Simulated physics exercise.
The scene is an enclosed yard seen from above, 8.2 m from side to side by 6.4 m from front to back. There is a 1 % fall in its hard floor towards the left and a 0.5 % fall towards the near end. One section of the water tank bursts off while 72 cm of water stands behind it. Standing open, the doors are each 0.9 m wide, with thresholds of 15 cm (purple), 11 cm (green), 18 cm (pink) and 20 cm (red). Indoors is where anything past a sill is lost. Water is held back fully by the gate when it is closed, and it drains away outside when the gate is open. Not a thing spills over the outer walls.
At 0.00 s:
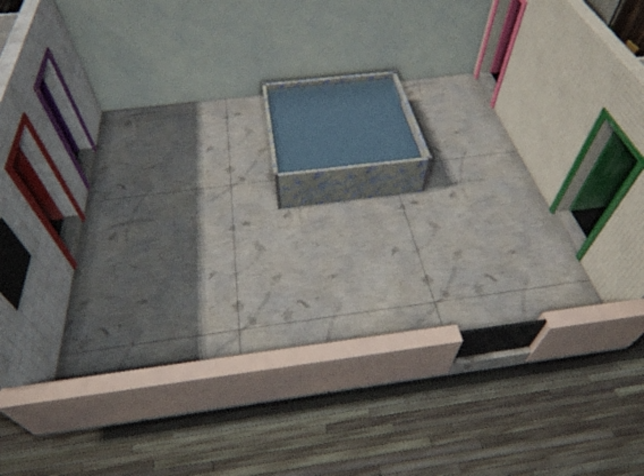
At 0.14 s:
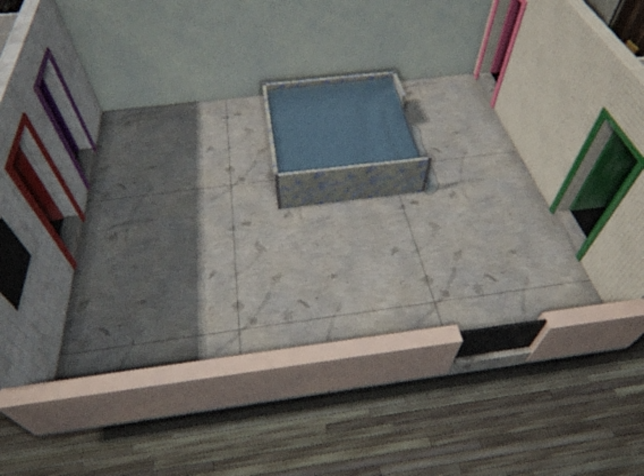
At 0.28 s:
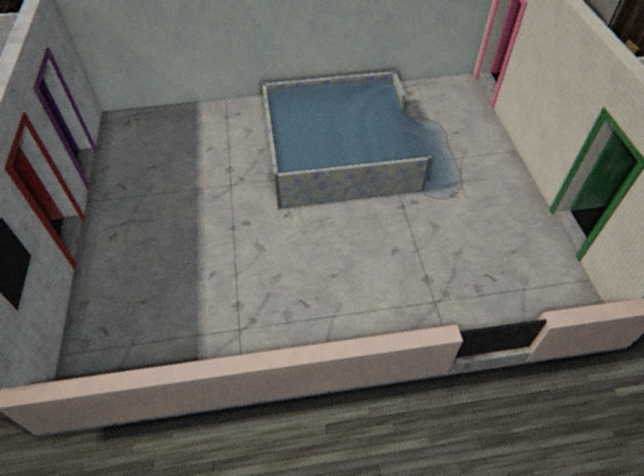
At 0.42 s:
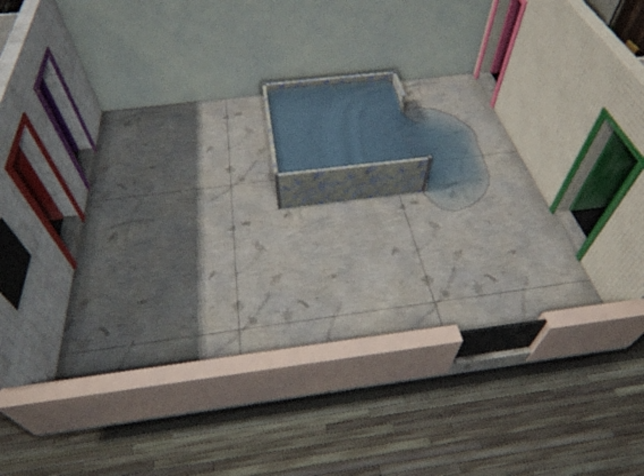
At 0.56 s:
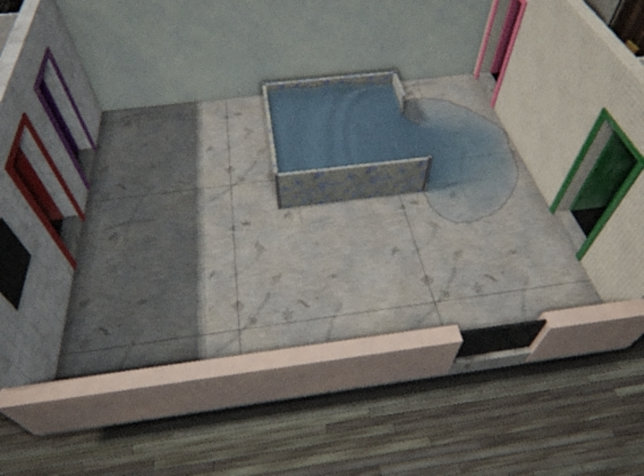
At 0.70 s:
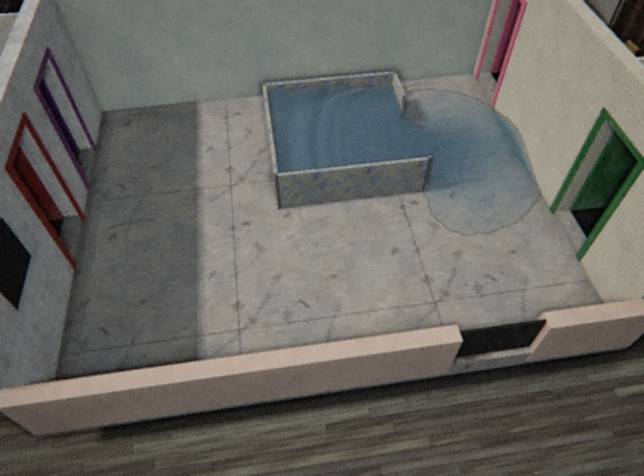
In a walled yard with coloured doorways on both sides, a raised tank of blue water stands near the back wall, its surface still. Part of the tank's right side gives way, and water pours through the gap, spreading across the pale floor in a widening, rounded sheet towards the right wall.
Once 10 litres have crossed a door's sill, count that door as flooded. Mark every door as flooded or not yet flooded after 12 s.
After that time, purple door: Not yet flooded; green door: Flooded; pink door: Flooded; red door: Not yet flooded.
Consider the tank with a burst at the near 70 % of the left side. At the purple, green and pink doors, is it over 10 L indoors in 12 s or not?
Purple beyond, green short, pink short.
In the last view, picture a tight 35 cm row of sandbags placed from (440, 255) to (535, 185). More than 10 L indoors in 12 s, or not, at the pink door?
Measured against that limit, the pink door comes out beyond it.
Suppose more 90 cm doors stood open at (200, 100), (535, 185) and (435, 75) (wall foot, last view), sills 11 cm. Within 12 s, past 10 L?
Per doorway, in order: Insufficient / sufficient / sufficient.
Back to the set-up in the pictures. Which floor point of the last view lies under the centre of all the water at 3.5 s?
Around (421, 170) in the last picture.
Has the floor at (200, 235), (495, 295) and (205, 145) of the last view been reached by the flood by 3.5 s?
Respectively: Was missed, got hit, was missed.
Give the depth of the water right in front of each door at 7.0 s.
Measured in centimetres, the purple door gives 12, the green door 12, the pink door 13 and the red door 19.
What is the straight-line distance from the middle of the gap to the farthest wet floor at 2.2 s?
Distance: Approx. 4.4 m.
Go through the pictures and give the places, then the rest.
Still water, 72 cm deep, in the water tank at (341, 122), in the first frame.
The front is at (433, 190), 0.9 m from the gap at (410, 146); 0.4 m2 of floor is under water; 72 cm left at the back of the water tank, in the second frame.
Water pours out at (410, 149) and has run 1.2 m, to (451, 192); typically 13 cm deep outside, 72 cm at the water tank's back, in the third frame.
Water pours out at (410, 149) and has run 1.5 m, to (453, 119); typically 10 cm deep outside, 72 cm at the water tank's back, in the fourth frame.
Water pours out at (410, 150) and has run 2.0 m, to (498, 130); typically 8 cm deep outside, 72 cm at the water tank's back, in the fifth frame.
Water pours out at (410, 150) and has run 2.4 m, to (538, 189); typically 7 cm deep outside, 71 cm at the water tank's back, in the sixth frame.
After 1.4 s water covers 20 % of the floor and is deepest (50 cm) near (516, 151); purple door not reached, green door 15 cm at the sill, 0 L in, pink door 20 cm at the sill, 0 L in, red door not reached.
After 2.2 s water covers 25 % of the floor and is deepest (49 cm) near (613, 324); purple door not reached, green door 21 cm at the sill, 15 L in, pink door 20 cm at the sill, 4 L in, red door not reached.
After 3.5 s water covers 40 % of the floor and is deepest (38 cm) near (585, 317); purple door not reached, green door 16 cm at the sill, 50 L in, pink door 23 cm at the sill, 28 L in, red door not reached.
After 7.0 s water covers 90 % of the floor and is deepest (22 cm) near (83, 225); purple door 12 cm at the sill, 0 L in, green door 12 cm at the sill, 65 L in, pink door 13 cm at the sill, 55 L in, red door 19 cm at the sill, 0 L in.
After 12.0 s water covers 100 % of the floor and is deepest (18 cm) near (51, 408); purple door 9 cm at the sill, 0 L in, green door 8 cm at the sill, 68 L in, pink door 6 cm at the sill, 55 L in, red door 16 cm at the sill, 0 L in.
